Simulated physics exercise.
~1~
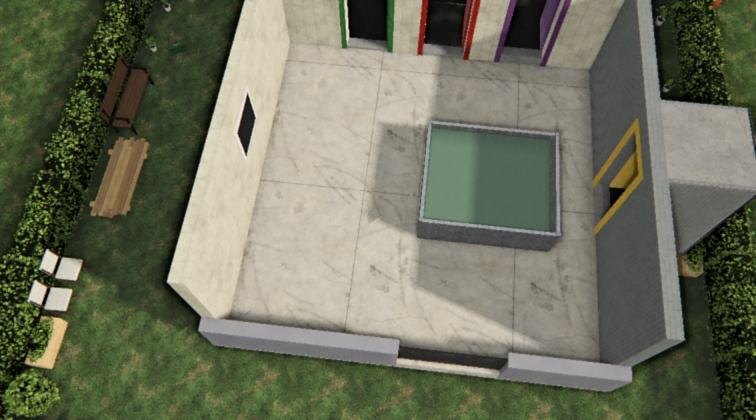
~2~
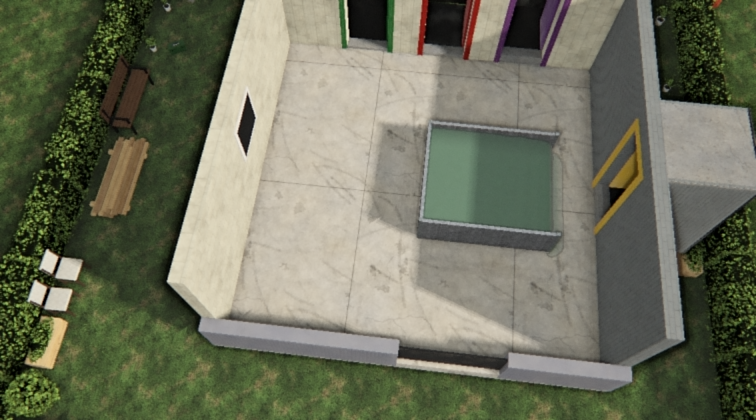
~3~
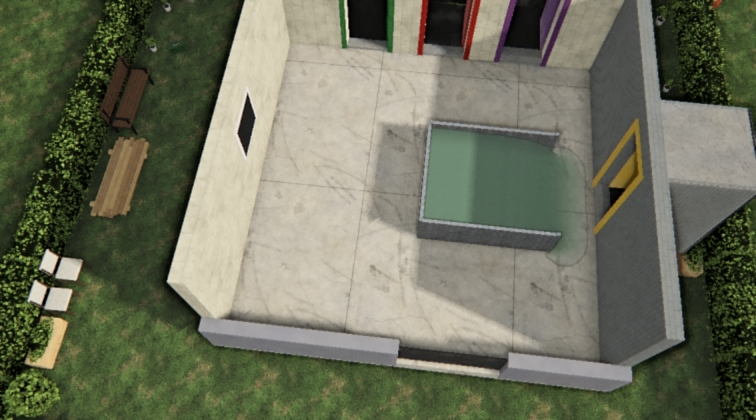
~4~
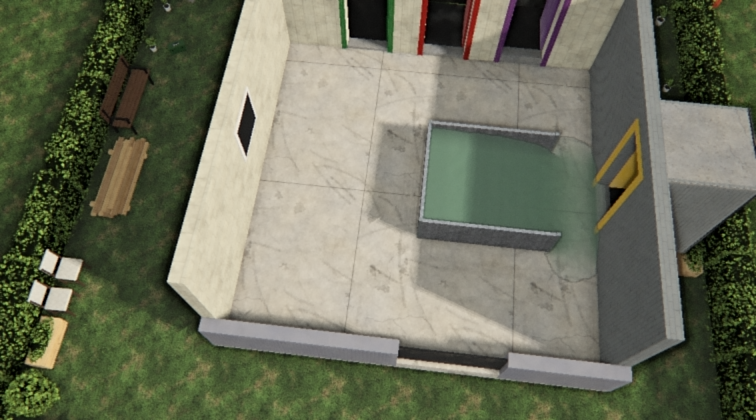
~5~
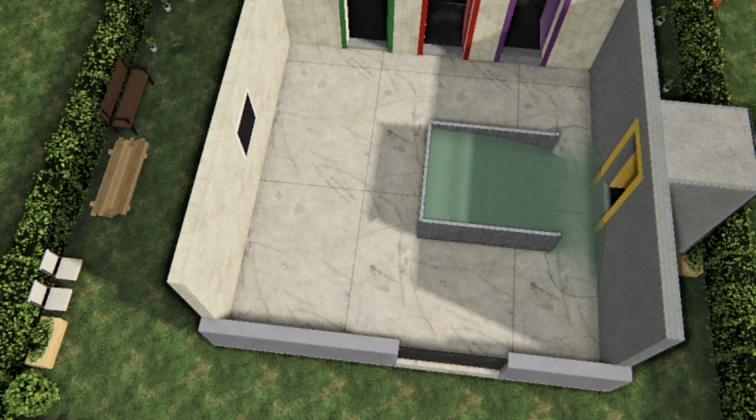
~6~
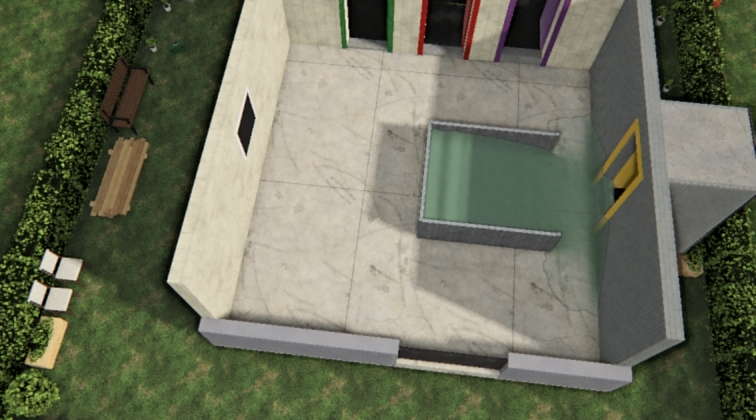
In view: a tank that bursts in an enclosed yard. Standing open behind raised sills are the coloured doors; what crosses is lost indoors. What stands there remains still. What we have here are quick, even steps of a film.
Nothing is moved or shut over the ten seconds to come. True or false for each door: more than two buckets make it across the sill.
Red door: False; purple door: False; yellow door: True; green door: False.
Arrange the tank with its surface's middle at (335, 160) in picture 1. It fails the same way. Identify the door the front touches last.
That's the green-painted one.
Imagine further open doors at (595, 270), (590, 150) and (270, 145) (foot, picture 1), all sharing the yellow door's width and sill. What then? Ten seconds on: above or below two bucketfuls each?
In order: Exceeds it, exceeds it, falls short.
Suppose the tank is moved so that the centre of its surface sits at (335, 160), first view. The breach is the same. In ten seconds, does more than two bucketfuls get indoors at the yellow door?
Reading for the yellow: It admits more.
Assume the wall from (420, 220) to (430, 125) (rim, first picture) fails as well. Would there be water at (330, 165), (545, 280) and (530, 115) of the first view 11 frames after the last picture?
The first point is soaked, the second spared, the third spared.
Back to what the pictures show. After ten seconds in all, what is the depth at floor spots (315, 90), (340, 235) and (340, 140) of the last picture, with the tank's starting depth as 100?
My figures are about 10, 12 and 10 percent.
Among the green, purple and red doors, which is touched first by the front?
That would be the purple door.
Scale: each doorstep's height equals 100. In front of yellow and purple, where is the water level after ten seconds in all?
Near 40 and 30 per cent, in that order.
A moment on, water covers 15 % of the floor; the red door not reached, the purple door not reached, the yellow door far over two buckets in, the green door not reached.
Next, water covers 25 % of the floor; the red door not reached, the purple door wet at the sill, nothing in, the yellow door far over two buckets in, the green door not reached.
Then, water covers 55 % of the floor; the red door wet at the sill, nothing in, the purple door wet at the sill, nothing in, the yellow door far over two buckets in, the green door wet at the sill, nothing in.
Later, water covers 95 % of the floor; the red door wet at the sill, nothing in, the purple door wet at the sill, nothing in, the yellow door far over two buckets in, the green door wet at the sill, nothing in.
In the end, water covers 95 % of the floor; the red door wet at the sill, nothing in, the purple door wet at the sill, nothing in, the yellow door far over two buckets in, the green door wet at the sill, nothing in.
